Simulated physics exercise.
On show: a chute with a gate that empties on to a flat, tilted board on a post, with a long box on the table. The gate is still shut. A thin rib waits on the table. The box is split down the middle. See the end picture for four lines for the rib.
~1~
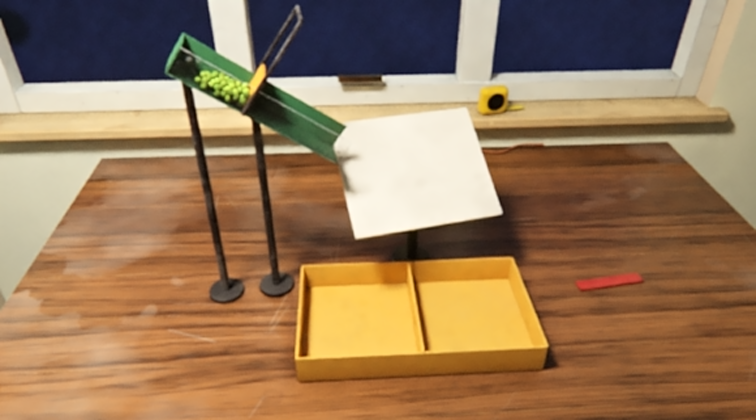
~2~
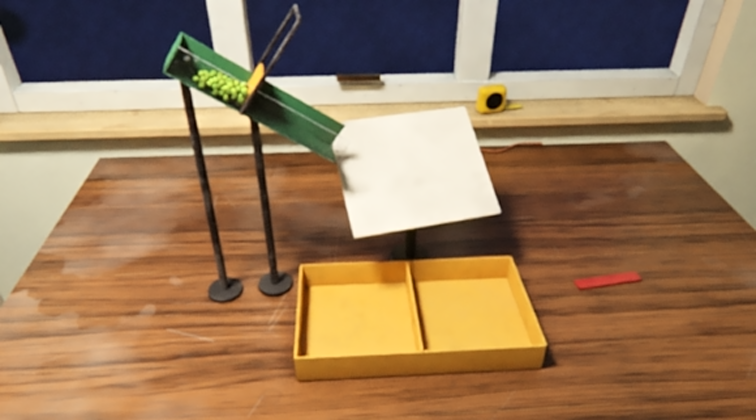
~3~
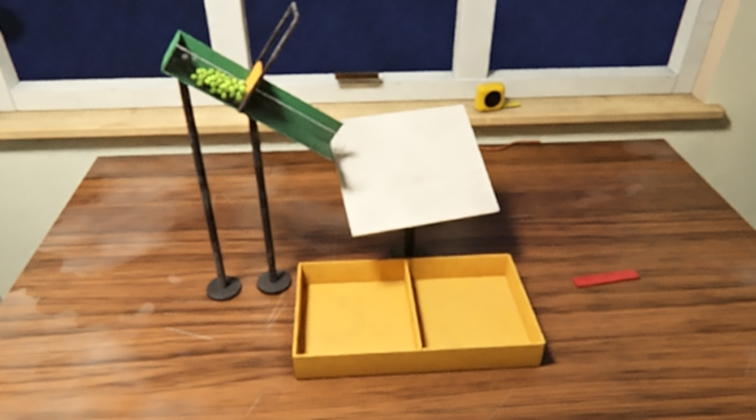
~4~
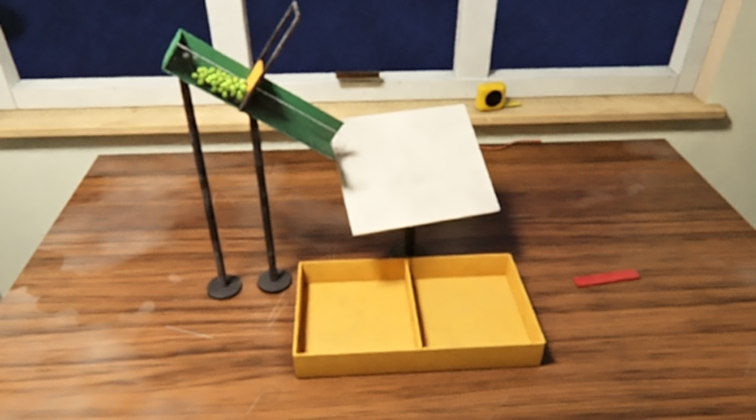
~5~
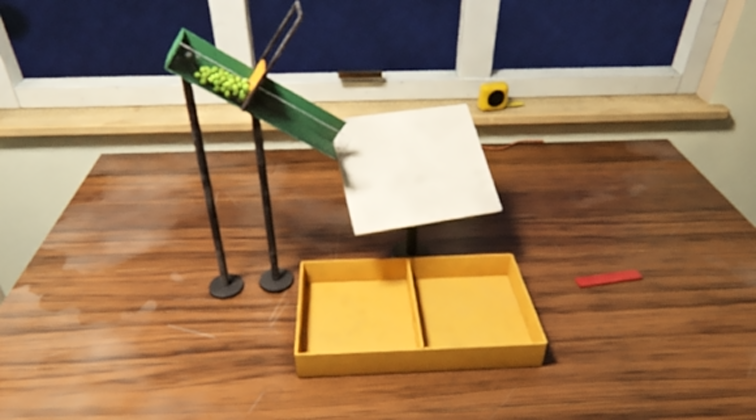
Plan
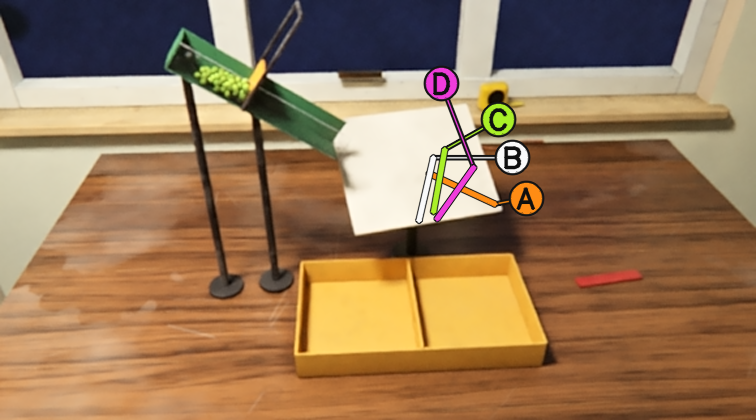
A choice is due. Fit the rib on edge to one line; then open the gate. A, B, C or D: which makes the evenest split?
Best: B.
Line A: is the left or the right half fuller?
More lands on the right.
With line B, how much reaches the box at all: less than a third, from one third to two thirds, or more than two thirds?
Line B gives more than two thirds.
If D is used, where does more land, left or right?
The right half.
On the marked copy, line A from (429, 173) to (494, 204); line B from (433, 157) to (419, 220); line C from (444, 149) to (433, 211); line D from (473, 167) to (437, 218).
With A, of what is caught, a stray few in the left half, nearly all in the right.
With B, of what is caught, about two thirds in the left half, about a third in the right.
With C, of what is caught, a stray few in the left half, nearly all in the right.
With D, of what is caught, a stray few in the left half, nearly all in the right.
